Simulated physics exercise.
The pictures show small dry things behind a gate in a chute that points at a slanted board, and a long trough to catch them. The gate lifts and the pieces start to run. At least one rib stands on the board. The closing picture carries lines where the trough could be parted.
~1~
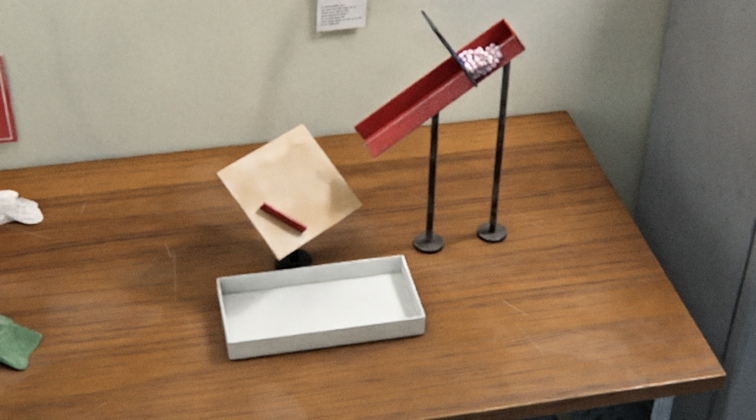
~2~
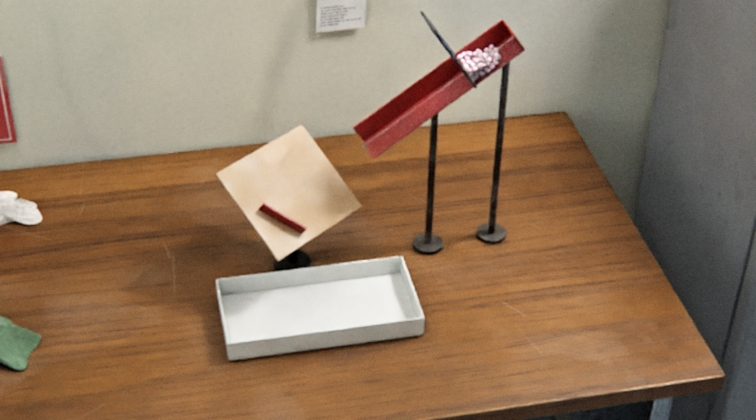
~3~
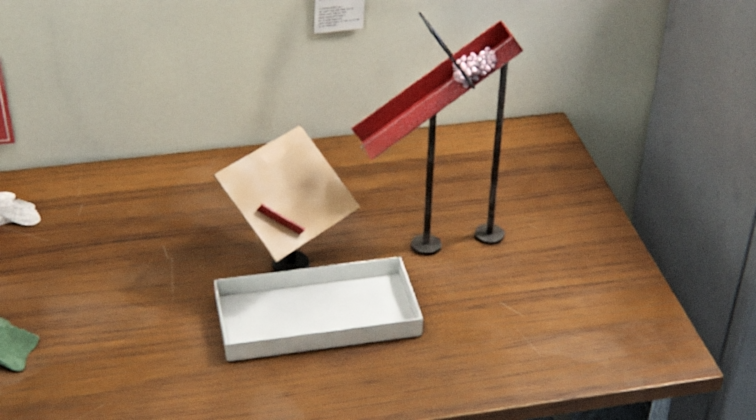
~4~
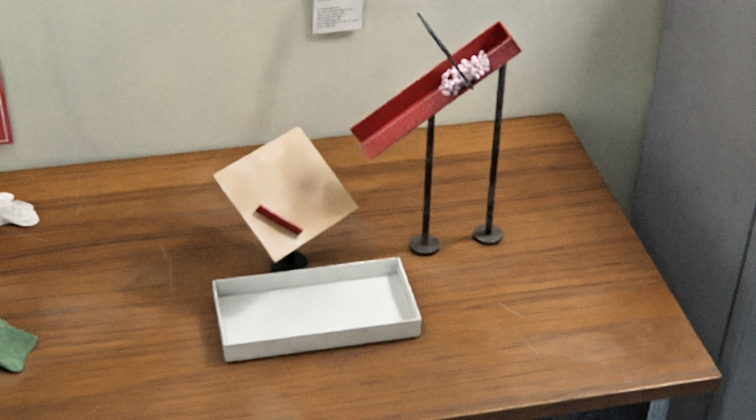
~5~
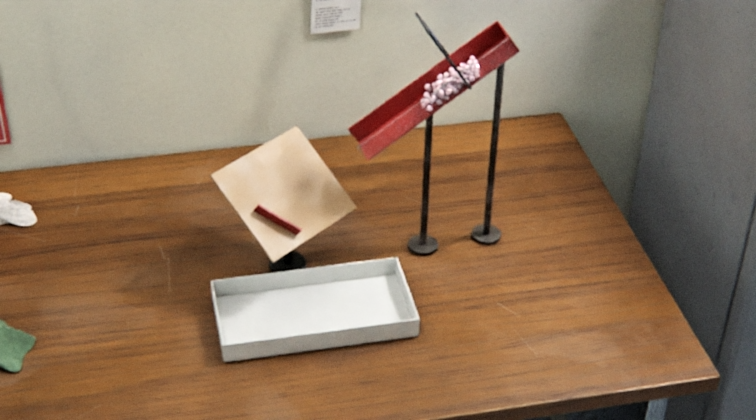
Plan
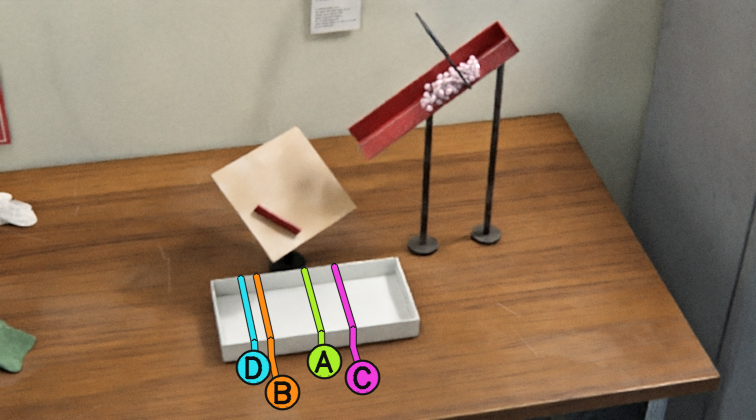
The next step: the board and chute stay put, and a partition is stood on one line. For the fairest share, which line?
C.
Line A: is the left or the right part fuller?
The right side.
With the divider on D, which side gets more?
More lands on the right.
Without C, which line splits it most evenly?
The answer is A.
On the marked copy, line A crosses the front rim at (321, 332); line B crosses the front rim at (270, 338); line C crosses the front rim at (352, 327); line D crosses the front rim at (254, 341).
Choosing A, of what is caught, about a quarter on the left of the divider, most on the right.
Choosing B, of what is caught, a stray few on the left of the divider, nearly all on the right.
Choosing C, of what is caught, about two thirds on the left of the divider, about a third on the right.
Choosing D, of what is caught, none on the left of the divider, all on the right.
